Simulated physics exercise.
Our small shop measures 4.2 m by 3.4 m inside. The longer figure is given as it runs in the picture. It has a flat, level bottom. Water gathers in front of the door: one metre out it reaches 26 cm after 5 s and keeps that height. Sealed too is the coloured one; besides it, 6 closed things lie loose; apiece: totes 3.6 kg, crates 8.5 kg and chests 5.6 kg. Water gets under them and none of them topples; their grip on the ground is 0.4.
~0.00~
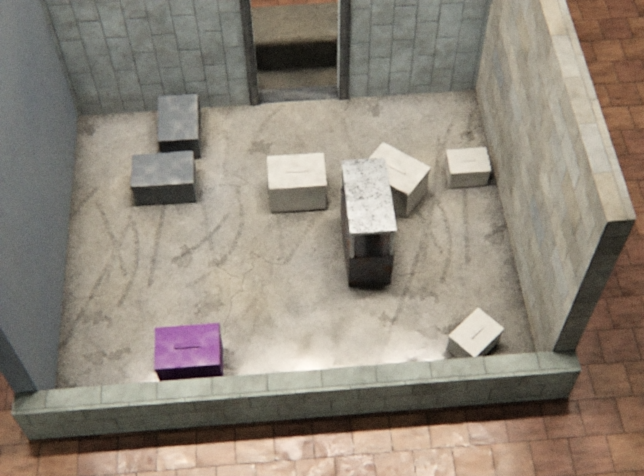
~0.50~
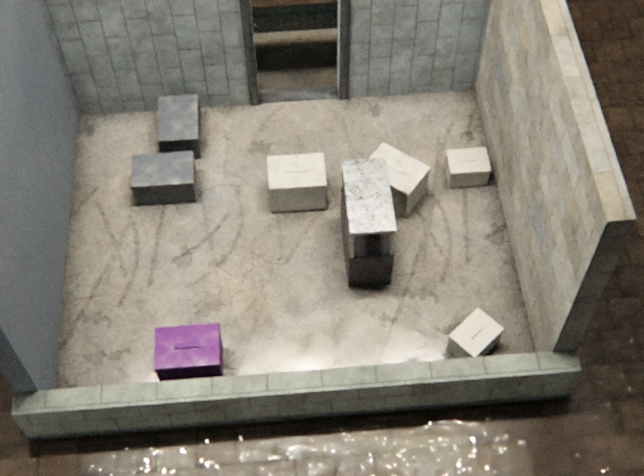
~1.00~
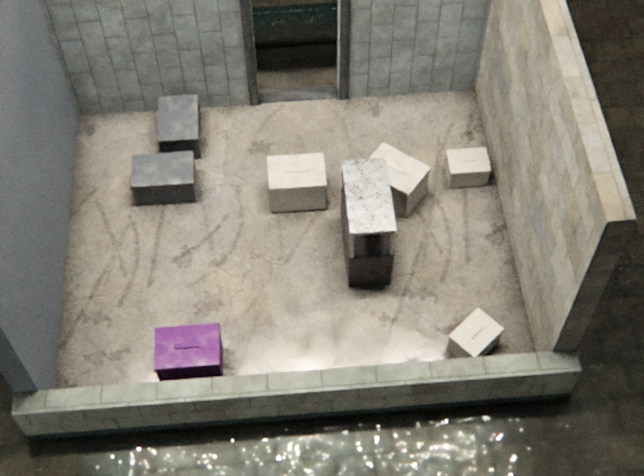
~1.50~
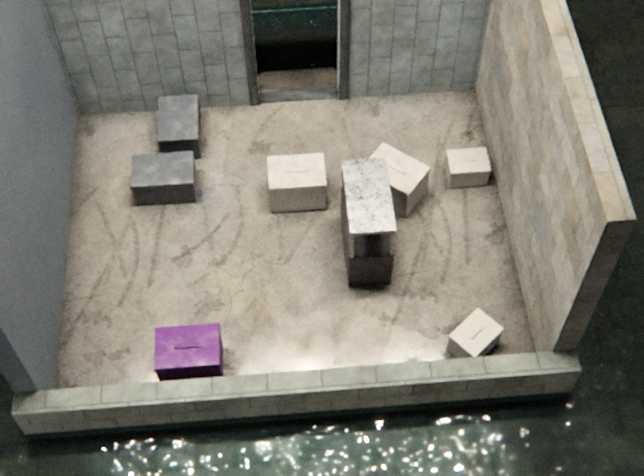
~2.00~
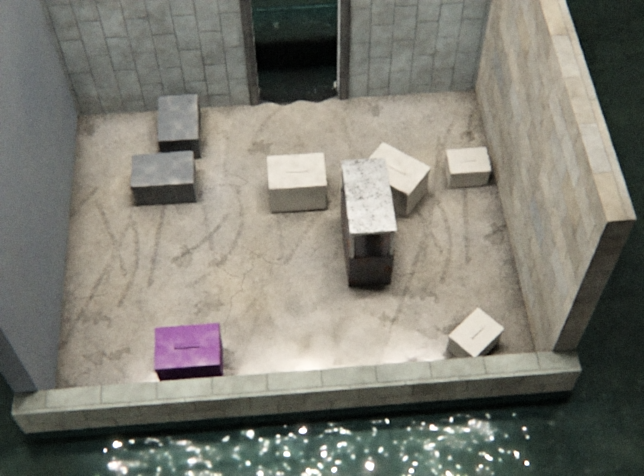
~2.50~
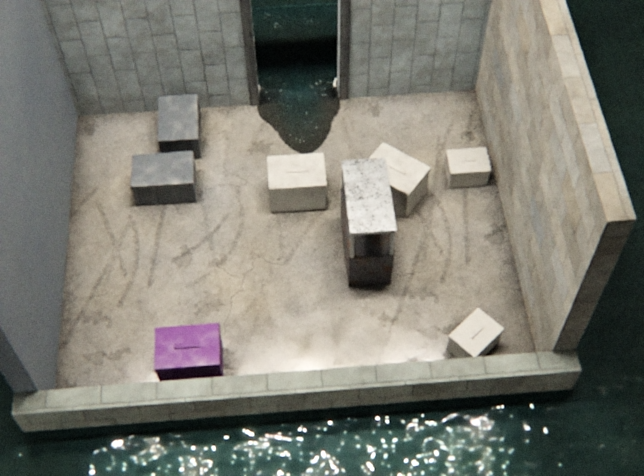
A small walled shop with scattered boxes, dark water rising around it outside, then spreading through the doorway onto the floor.
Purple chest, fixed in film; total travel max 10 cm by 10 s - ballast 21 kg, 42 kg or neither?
It will need the bigger ballast.
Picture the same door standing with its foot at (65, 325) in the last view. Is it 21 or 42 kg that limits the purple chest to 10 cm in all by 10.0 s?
For that position, the bigger mass alone succeeds.
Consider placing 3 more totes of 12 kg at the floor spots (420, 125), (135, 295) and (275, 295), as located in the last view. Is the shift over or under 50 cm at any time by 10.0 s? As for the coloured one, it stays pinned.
Order as asked: Stays within / stays within / goes beyond.
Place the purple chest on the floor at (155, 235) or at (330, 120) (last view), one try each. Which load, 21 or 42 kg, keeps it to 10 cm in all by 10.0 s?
In order: Even the lighter mass works; both fall short.
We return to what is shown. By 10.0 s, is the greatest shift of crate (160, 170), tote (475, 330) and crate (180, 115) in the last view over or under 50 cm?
Falls short; falls short; falls short.
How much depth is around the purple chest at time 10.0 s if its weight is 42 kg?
Something like 12 centimetres.
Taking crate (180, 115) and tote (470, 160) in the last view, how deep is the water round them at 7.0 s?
First roughly 2 cm, second roughly 5 cm.
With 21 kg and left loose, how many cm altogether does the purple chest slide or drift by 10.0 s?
Roughly 140 cm.
After 3.5 s the purple chest would be 0 cm from its start with 21 kg and 0 cm from its start with 42 kg; 0 cm of water round it then.
After 4.5 s the purple chest would be 0 cm from its start with 21 kg and 0 cm from its start with 42 kg; 0 cm of water round it then.
After 7.0 s the purple chest would be 12 cm from its start with 21 kg and 0 cm from its start with 42 kg; 9 cm of water round it then.
After 10.0 s the purple chest would be 101 cm from its start with 21 kg and 0 cm from its start with 42 kg; 12 cm of water round it then.
